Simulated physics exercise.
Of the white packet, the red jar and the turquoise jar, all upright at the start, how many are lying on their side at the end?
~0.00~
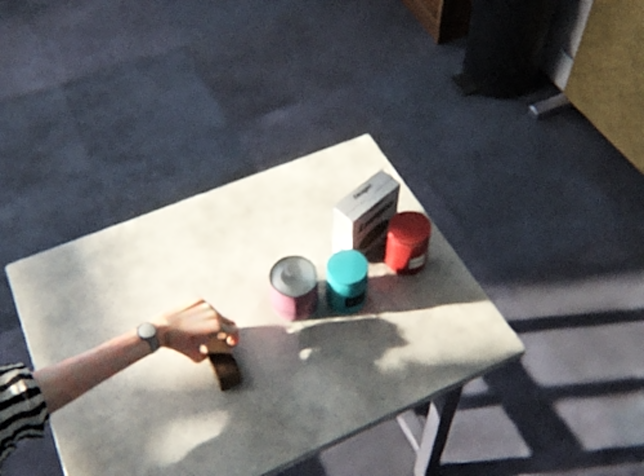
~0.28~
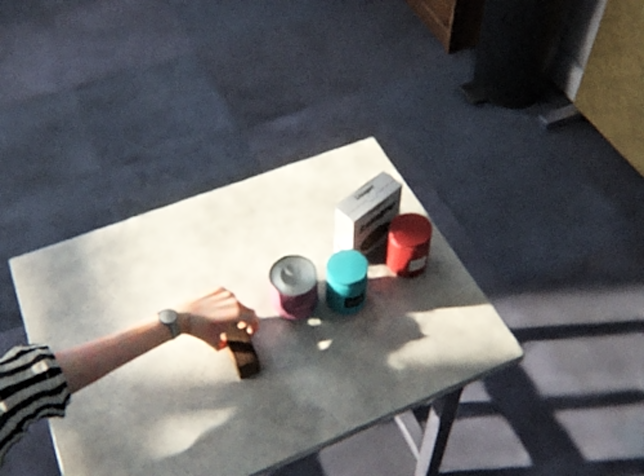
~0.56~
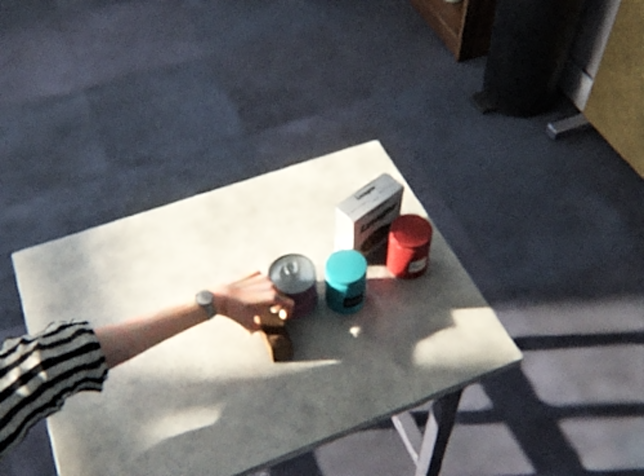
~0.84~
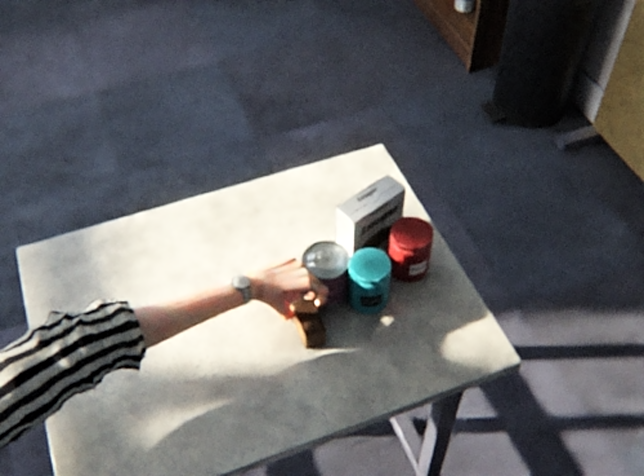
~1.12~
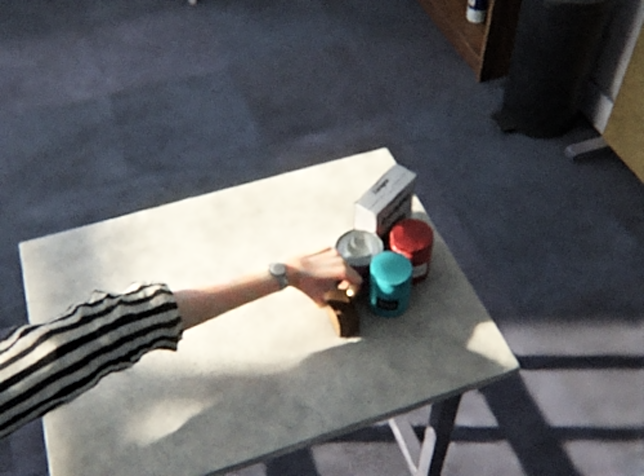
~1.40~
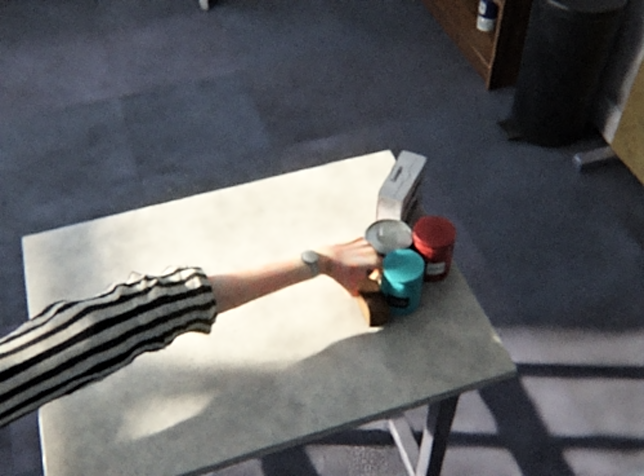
None of them are lying on their side. The white packet, the red jar and the turquoise jar are all still upright at the end.
